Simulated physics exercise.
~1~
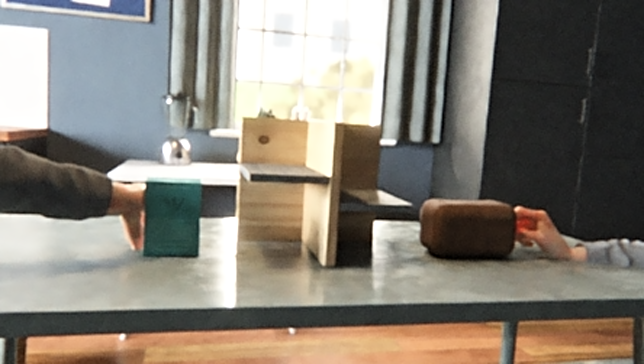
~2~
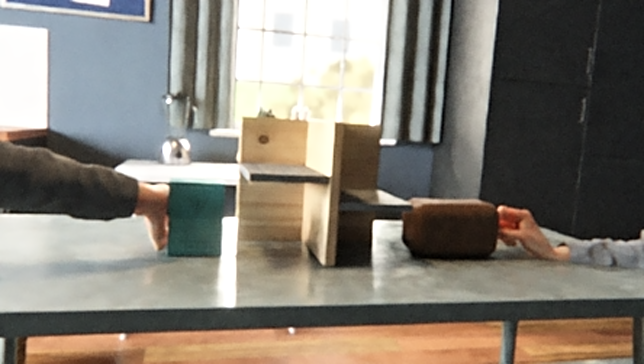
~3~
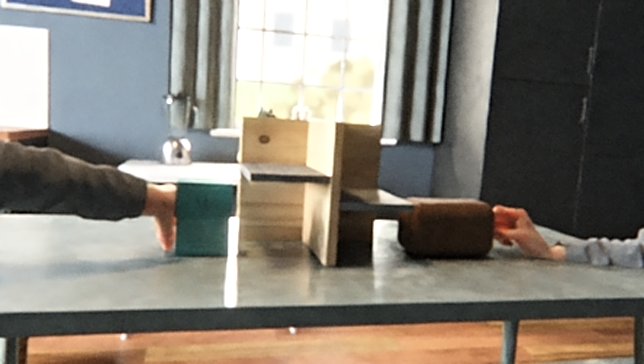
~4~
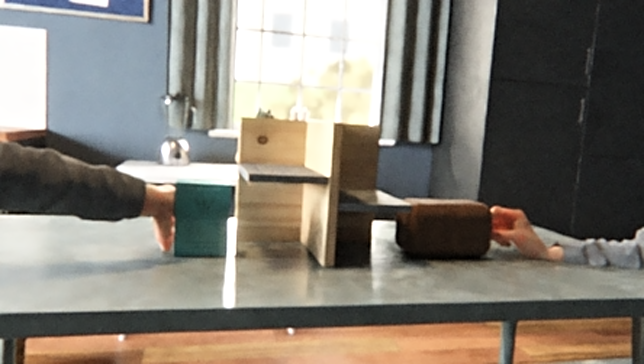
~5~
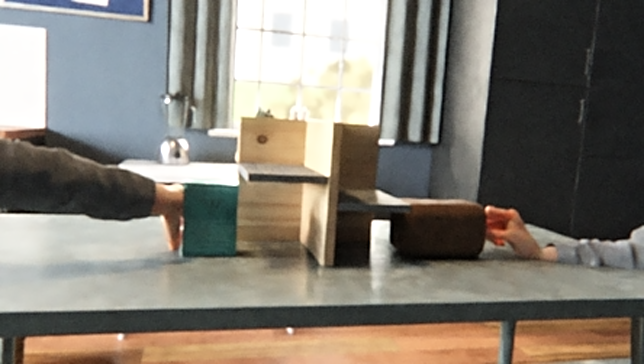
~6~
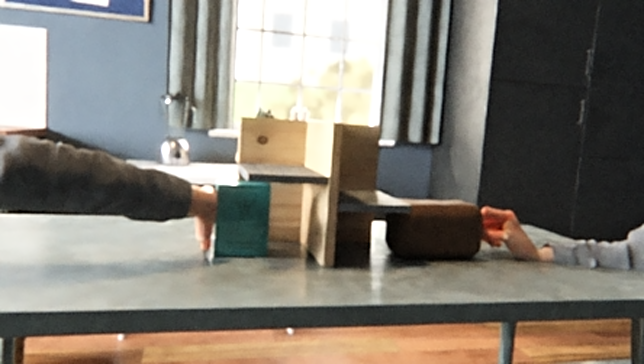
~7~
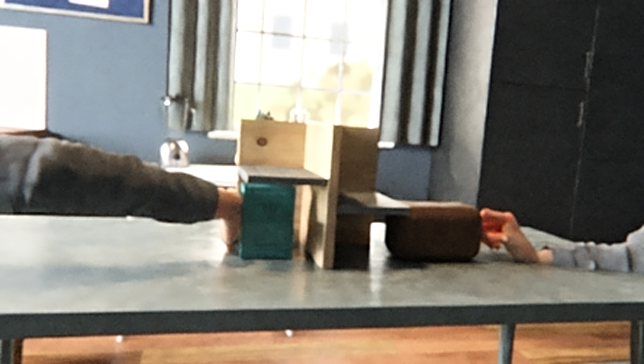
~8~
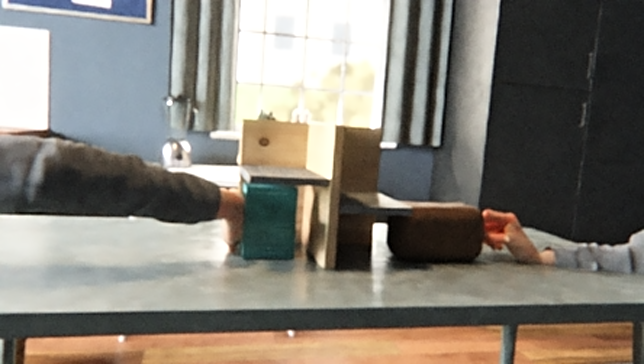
At the start, a hand on the left holds an upright turquoise packet on a gray table, while a hand on the right holds a brown loaf-like object, with a two-sided wooden shelf between them. Both hands push inward, and the two objects slide toward the shelf. The packet pauses briefly short of the opening, while the brown object creeps up to its own side. The left arm then reaches farther, easing the packet beneath the higher ledge. The brown object stops against the lower ledge. It ends with the packet under its ledge and the other object still outside.
